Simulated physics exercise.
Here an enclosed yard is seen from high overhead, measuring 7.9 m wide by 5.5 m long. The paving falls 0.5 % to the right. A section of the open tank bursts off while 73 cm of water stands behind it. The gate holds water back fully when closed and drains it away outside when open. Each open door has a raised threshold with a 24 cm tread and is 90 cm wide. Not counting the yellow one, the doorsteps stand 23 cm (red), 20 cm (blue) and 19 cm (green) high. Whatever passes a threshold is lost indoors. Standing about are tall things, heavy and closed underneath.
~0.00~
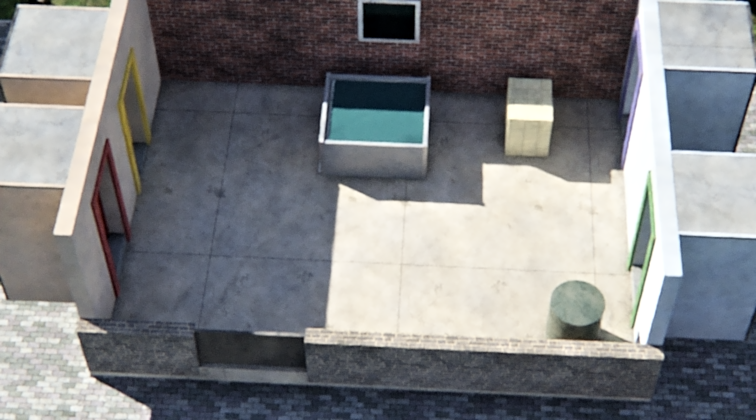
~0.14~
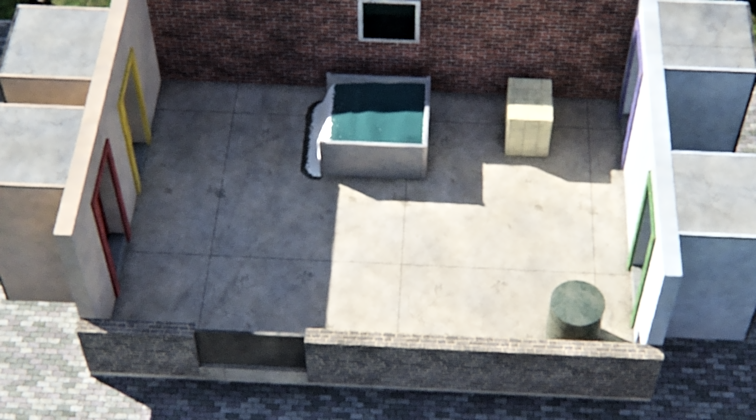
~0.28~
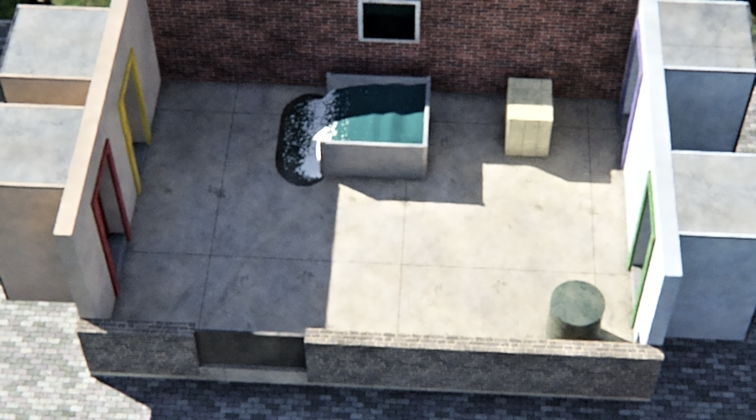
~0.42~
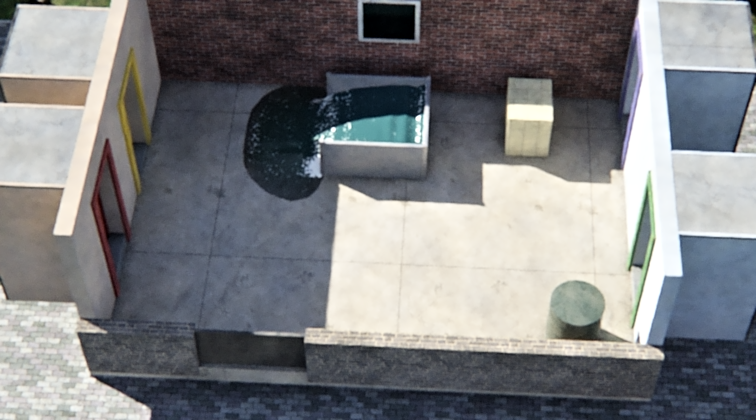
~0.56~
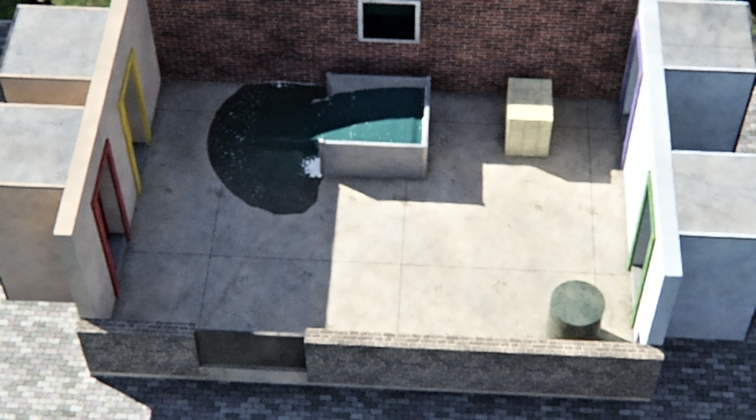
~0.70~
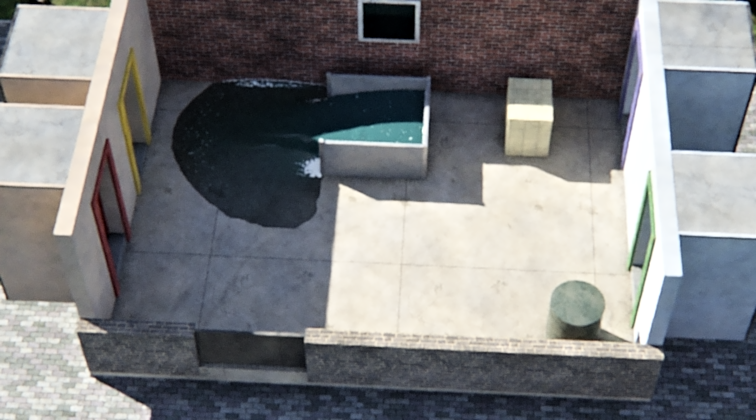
Dark green water sits still in an open tank against the brick wall of an enclosed yard, then bursts out through the tank's left side in a white, foamy rush. It spreads leftward and forward across the pale paving as a widening dark, rounded pool, while the level in the tank drops.
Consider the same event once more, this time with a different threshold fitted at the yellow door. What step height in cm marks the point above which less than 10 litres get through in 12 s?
The point is around 26 cm.
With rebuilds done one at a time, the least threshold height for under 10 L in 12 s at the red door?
For red: Close to 8.0 cm.
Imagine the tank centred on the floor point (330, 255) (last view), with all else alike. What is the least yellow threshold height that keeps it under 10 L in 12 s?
About 16 cm.
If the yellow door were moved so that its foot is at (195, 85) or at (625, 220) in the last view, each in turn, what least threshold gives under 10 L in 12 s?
You'd want about 32 cm there first, then about 5.5 cm.
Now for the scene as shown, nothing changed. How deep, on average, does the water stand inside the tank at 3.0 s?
Roughly 12 cm.
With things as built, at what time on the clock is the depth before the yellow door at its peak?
Roughly 2.2 s.
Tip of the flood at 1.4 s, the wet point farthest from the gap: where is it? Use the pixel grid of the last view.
Front tip: Approx. (130, 233) px.
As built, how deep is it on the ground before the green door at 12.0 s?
You'd measure close to 6.5 cm there.
After 1.4 s water covers 25 % of the floor, deepest (46 cm) near (161, 84); 16 cm at the yellow door, 37 litres in over its 6 cm threshold.
After 3.0 s water covers 30 % of the floor, deepest (22 cm) near (106, 348); 16 cm at the yellow door, 201 litres in over its 6 cm threshold.
After 12.0 s water covers 95 % of the floor, deepest (10 cm) near (548, 100); 3 cm at the yellow door, 232 litres in over its 6 cm threshold.
At the yellow door as built, the water arrived by 0.9 s and peaked near 24 cm at 2.2 s.
Run again over the same 12 s with other heights there, 19 litres in over 23.5 cm, 0 litres over 32 cm. The limit of 10 litres is kept from about 26 cm up.
